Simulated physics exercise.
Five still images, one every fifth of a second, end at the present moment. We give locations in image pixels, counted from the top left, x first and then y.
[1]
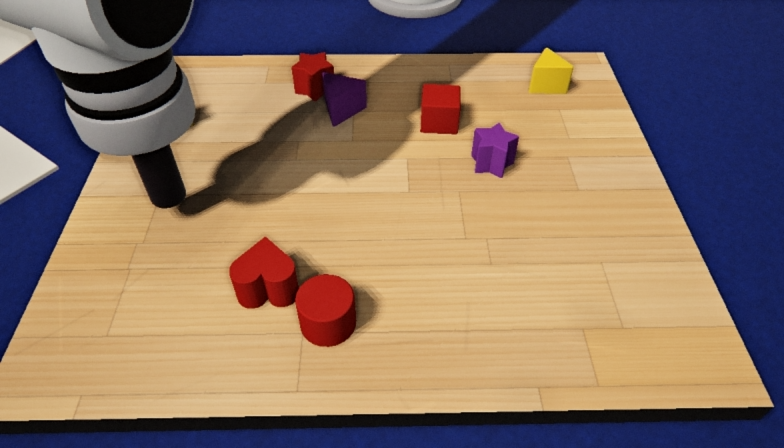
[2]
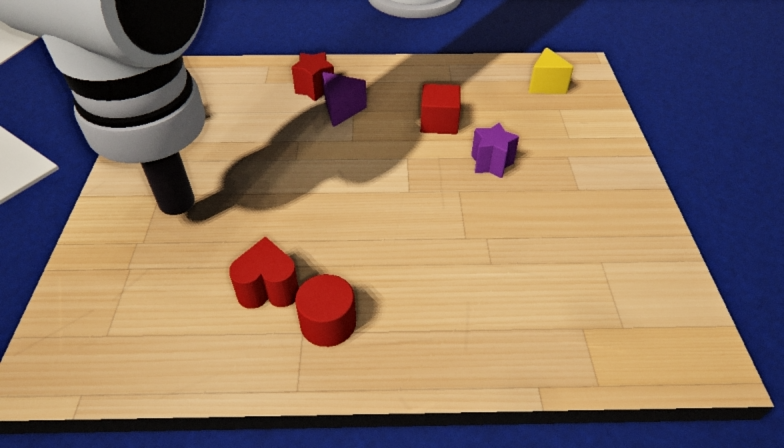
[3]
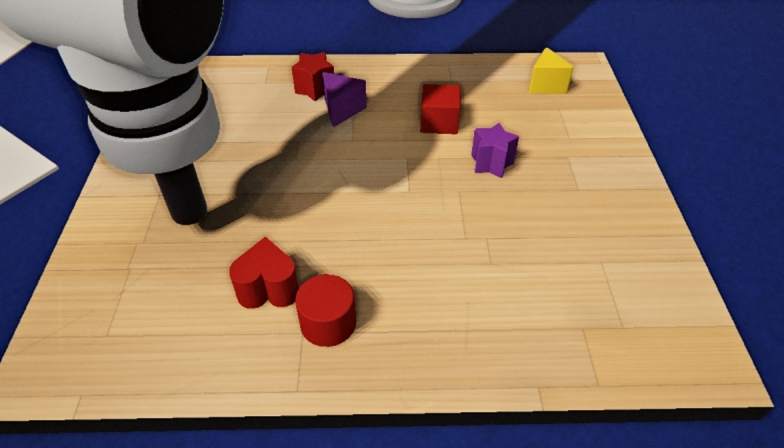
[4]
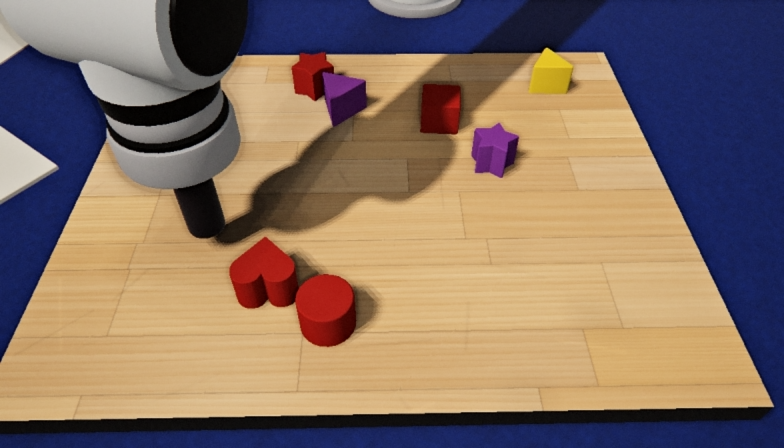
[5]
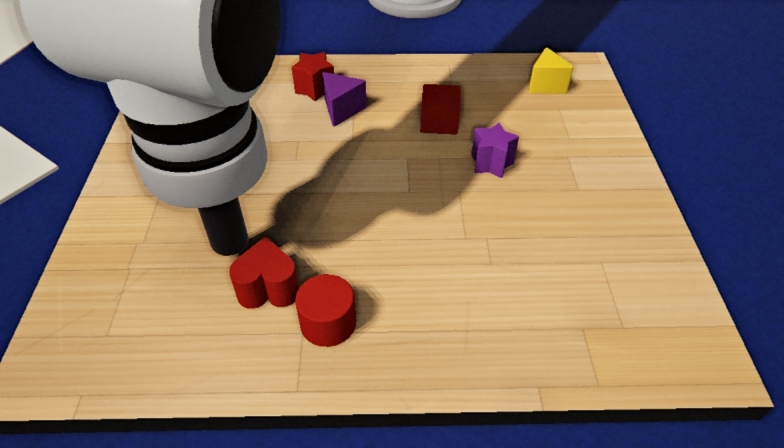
On a wooden board scattered with red, purple and yellow blocks, a robot arm moved its black tip a short way right and toward the viewer, nearing the red heart while the blocks stayed put.
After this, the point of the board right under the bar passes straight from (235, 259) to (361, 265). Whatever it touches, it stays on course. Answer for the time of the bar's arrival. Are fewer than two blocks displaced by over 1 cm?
Yes, that is how it ends up.
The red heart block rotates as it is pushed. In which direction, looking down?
From above, it turns clockwise.
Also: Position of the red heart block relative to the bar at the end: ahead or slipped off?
It lies beside or behind the bar.
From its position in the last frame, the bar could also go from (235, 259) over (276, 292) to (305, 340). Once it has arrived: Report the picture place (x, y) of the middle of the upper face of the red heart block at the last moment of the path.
I think it will end close to (312, 354).
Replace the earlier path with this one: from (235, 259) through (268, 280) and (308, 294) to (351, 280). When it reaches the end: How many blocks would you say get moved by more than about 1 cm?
The push will move two blocks.
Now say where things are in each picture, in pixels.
The first frame shows lower end of the bar (169, 198), tops of blocks, red heart block (262, 263), red cylinder (325, 296).
The second frame shows bar (178, 204), blocks as before.
The third frame shows bar (190, 214), blocks as before.
The fourth frame shows bar (208, 227), blocks as before.
The fifth frame shows bar (230, 243), red heart block (262, 263), red cylinder (325, 296).
On the path given first. One third of the way, bar (274, 246); red heart block (275, 267), turned 30° clockwise.
Two thirds of the way, bar (318, 248); red heart block (282, 268), turned 55° clockwise.
At the end, bar (360, 250); red heart block (282, 268), turned 55° clockwise; red cylinder not moved.
